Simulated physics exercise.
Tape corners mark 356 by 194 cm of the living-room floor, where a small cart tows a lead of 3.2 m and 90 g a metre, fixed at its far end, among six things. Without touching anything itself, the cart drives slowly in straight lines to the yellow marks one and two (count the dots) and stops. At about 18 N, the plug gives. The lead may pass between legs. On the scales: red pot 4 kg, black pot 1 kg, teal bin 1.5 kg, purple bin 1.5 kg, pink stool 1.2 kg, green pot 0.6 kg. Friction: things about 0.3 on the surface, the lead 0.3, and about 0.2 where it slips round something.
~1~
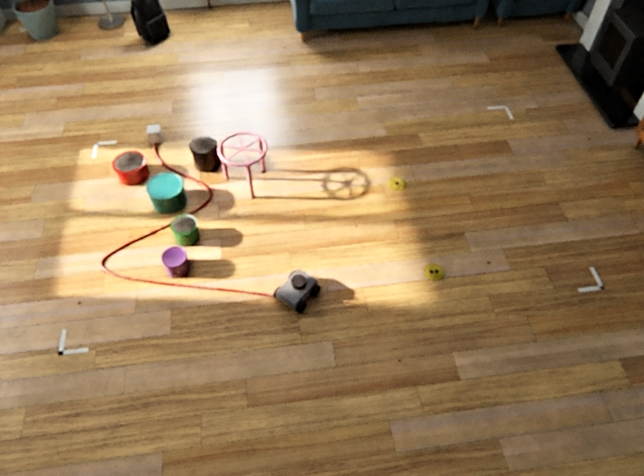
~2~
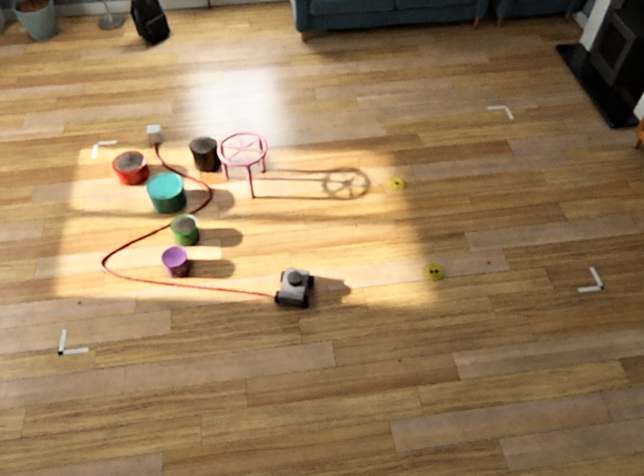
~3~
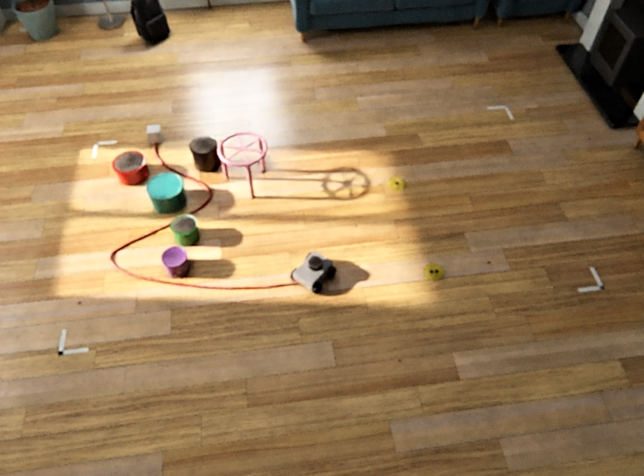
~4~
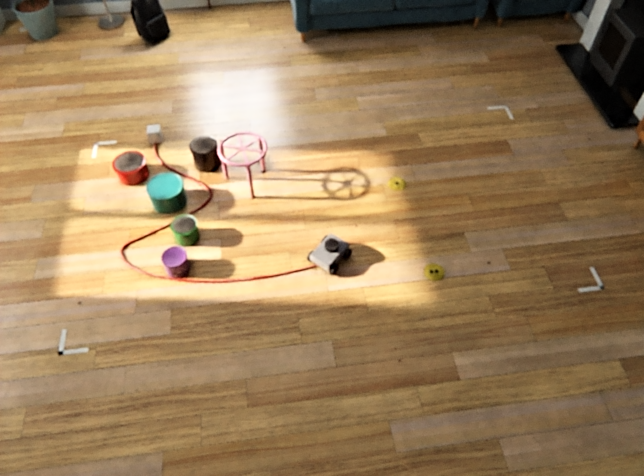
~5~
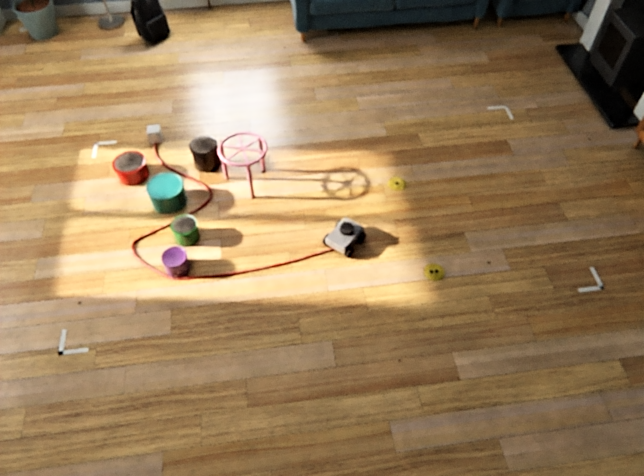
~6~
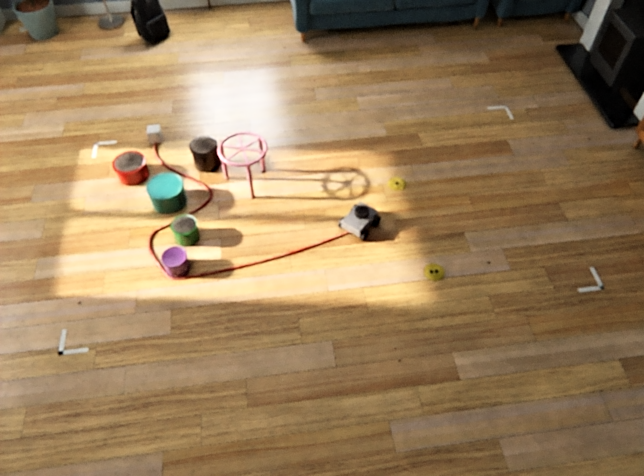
A small wheeled cart turning and rolling up and right across a sunlit wooden floor, pulling a red lead around colourful pots.
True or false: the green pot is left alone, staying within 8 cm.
True.
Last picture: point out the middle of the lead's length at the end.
Near (201, 268).
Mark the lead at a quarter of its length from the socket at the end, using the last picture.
Roughly at (187, 203).
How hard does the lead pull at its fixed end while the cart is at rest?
1 N.
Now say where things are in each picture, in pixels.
Shows, green pot (184, 224); marks (397, 184) (434, 272); lead runs through (162, 162) (207, 202) (127, 244) (149, 281) (244, 292); cart (293, 300), in the first picture.
Shows, lead runs through (162, 162) (127, 244) (244, 292); cart (293, 298), in the second picture.
Shows, lead runs through (162, 162) (127, 244) (260, 287); cart (309, 281), in the third picture.
Shows, lead runs through (162, 162) (127, 244) (279, 274); cart (325, 262), in the fourth picture.
Shows, lead runs through (162, 162) (133, 248) (297, 260); cart (340, 245), in the fifth picture.
Shows, green pot (184, 224); lead runs through (162, 162) (207, 202) (152, 254) (224, 270) (315, 245); cart (355, 229), in the sixth picture.
Next, cart at (383, 197), lead slack at the fixed end; nothing else has moved.
Then, cart at (404, 200), lead slack at the fixed end; purple bin 7 cm off its start.
After that, cart at (420, 238), lead slack at the fixed end; purple bin 7 cm off its start at (181, 250).
Later, cart at (433, 271), lead slack at the fixed end; purple bin 7 cm off its start.
At the end, cart at (433, 271), lead slack at the fixed end; green pot 0 cm off its start at (184, 224), purple bin 7 cm off its start at (181, 250).
